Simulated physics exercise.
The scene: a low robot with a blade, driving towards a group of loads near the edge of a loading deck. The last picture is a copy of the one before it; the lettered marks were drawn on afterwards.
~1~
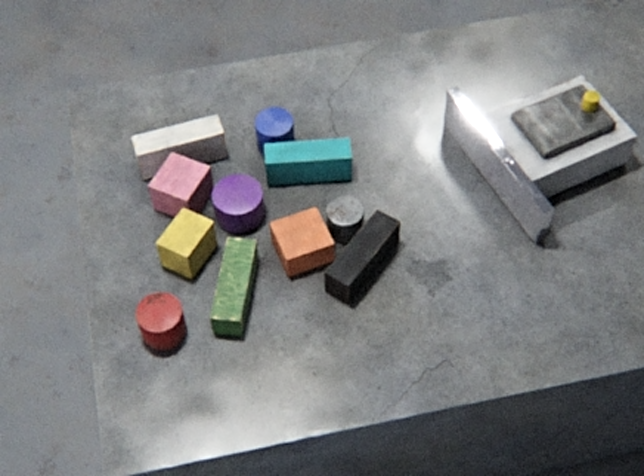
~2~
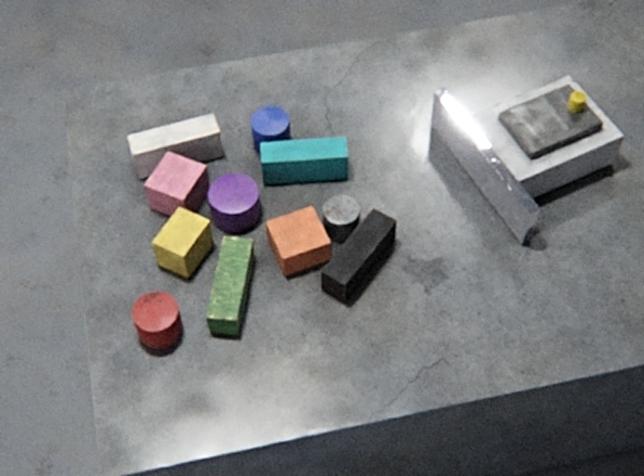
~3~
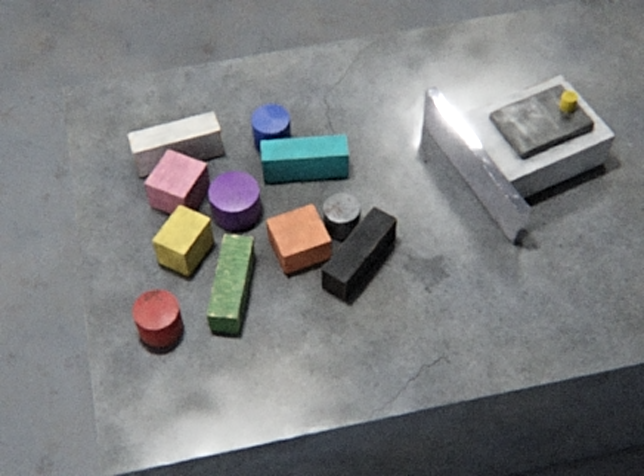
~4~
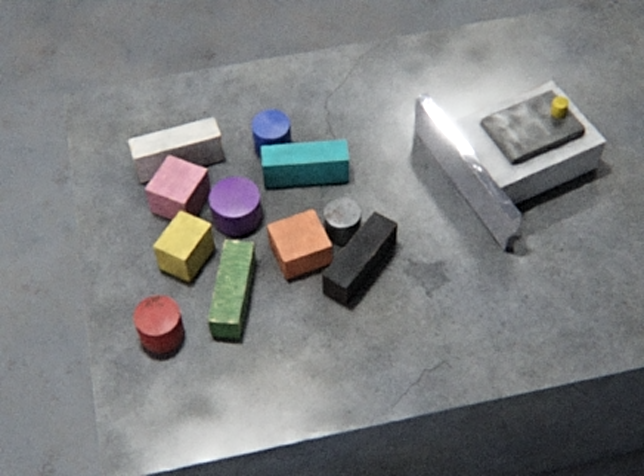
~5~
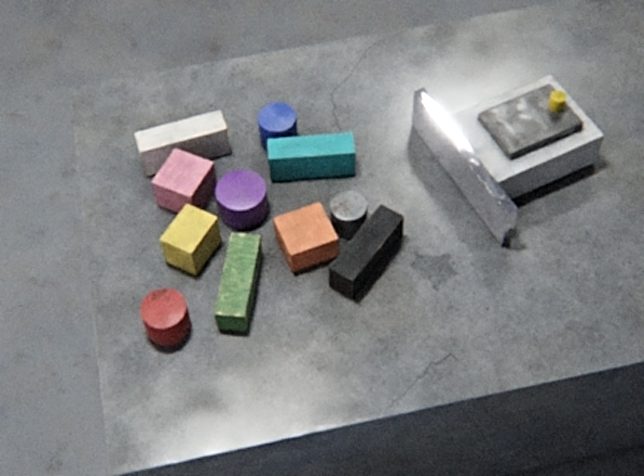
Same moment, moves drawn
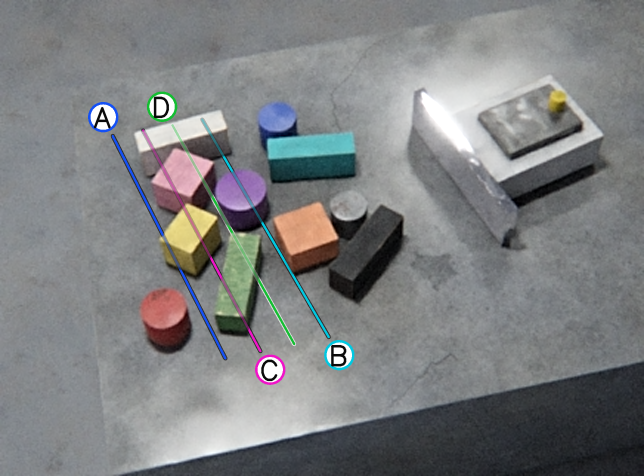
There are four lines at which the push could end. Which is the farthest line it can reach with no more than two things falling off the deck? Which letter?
A.
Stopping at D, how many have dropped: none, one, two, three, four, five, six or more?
The count is none.
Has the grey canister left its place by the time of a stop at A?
Yes.
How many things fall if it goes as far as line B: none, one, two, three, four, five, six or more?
In all, none.
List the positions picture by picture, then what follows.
In the first picture, orange crate (302, 242); white bar (181, 147); green bar (235, 286).
In the second picture, robot (545, 122); pink crate (178, 186).
In the third picture, robot (536, 122); grey canister (342, 216).
In the fourth picture, robot (527, 128); red canister (160, 324).
In the fifth picture, robot (524, 122); turquoise stick (311, 157); black stick (367, 251); orange crate (306, 238).
On the marked copy, A at (164, 239); B at (260, 220); C at (197, 232); D at (228, 226).
Taking A. A third of the way, robot (421, 142); black stick (347, 262); turquoise stick (283, 164).
Two thirds of the way, robot (314, 162); pink crate (132, 198); red canister (156, 323).
When it is over, robot (229, 178); red canister over the edge; yellow crate (95, 263); one fallen.
As for the rest, B is within the limit but short; C is within the limit but short; D is within the limit but short.
